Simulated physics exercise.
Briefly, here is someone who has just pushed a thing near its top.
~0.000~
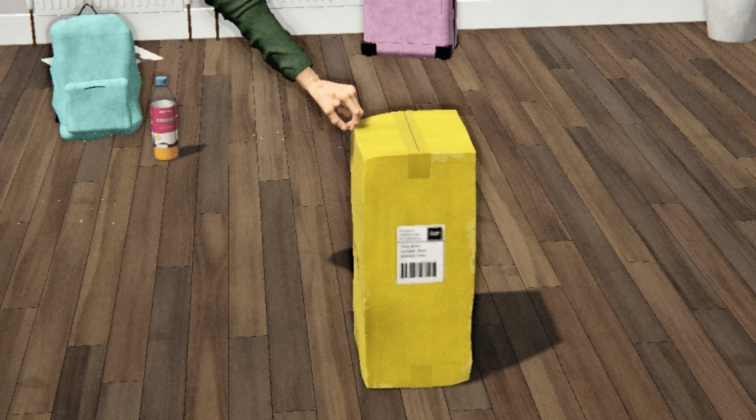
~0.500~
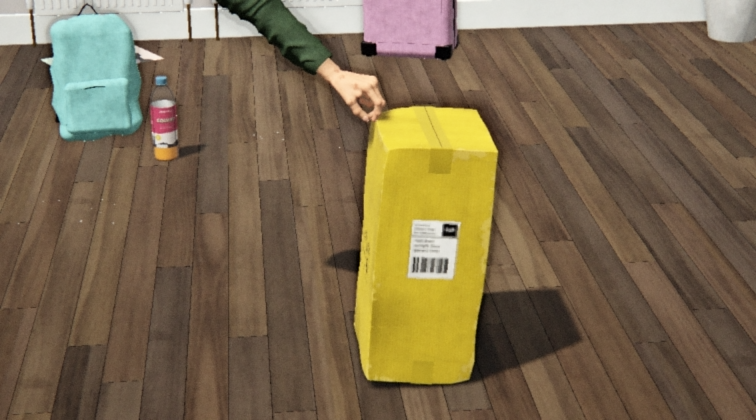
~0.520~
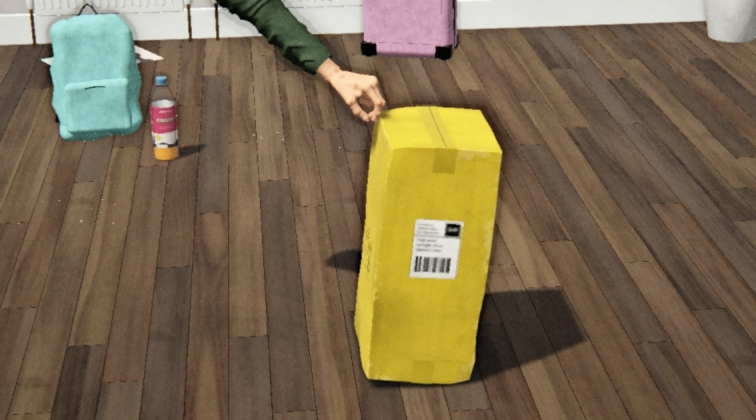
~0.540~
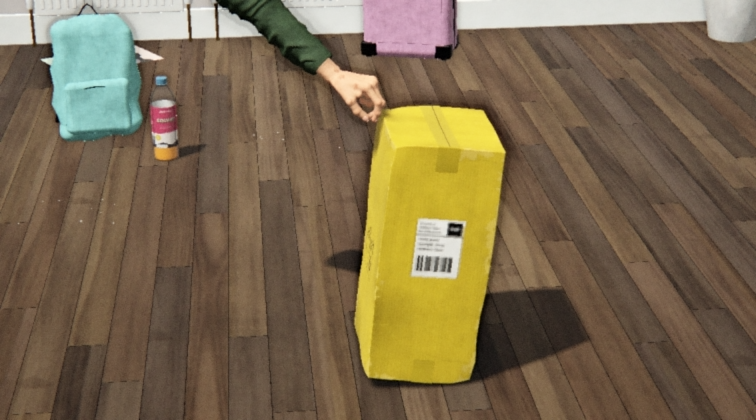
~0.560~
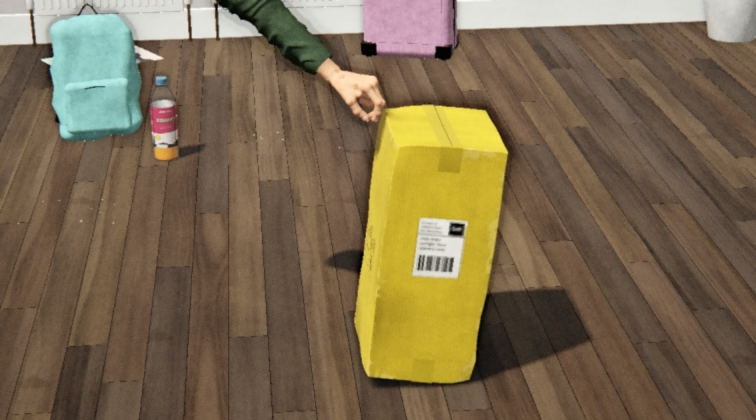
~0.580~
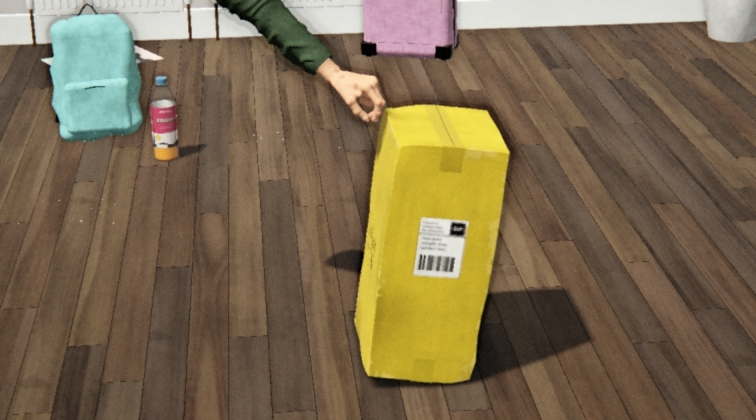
A hand pushes the top of a tall yellow parcel, tilting it slightly right.
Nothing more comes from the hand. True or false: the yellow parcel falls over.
False.
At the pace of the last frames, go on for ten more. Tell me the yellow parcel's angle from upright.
Around 2° from upright.
After 0.82 s, yellow parcel upright near (409, 248).
In the end (1.7 s), the yellow parcel rocks back upright, near (411, 248).
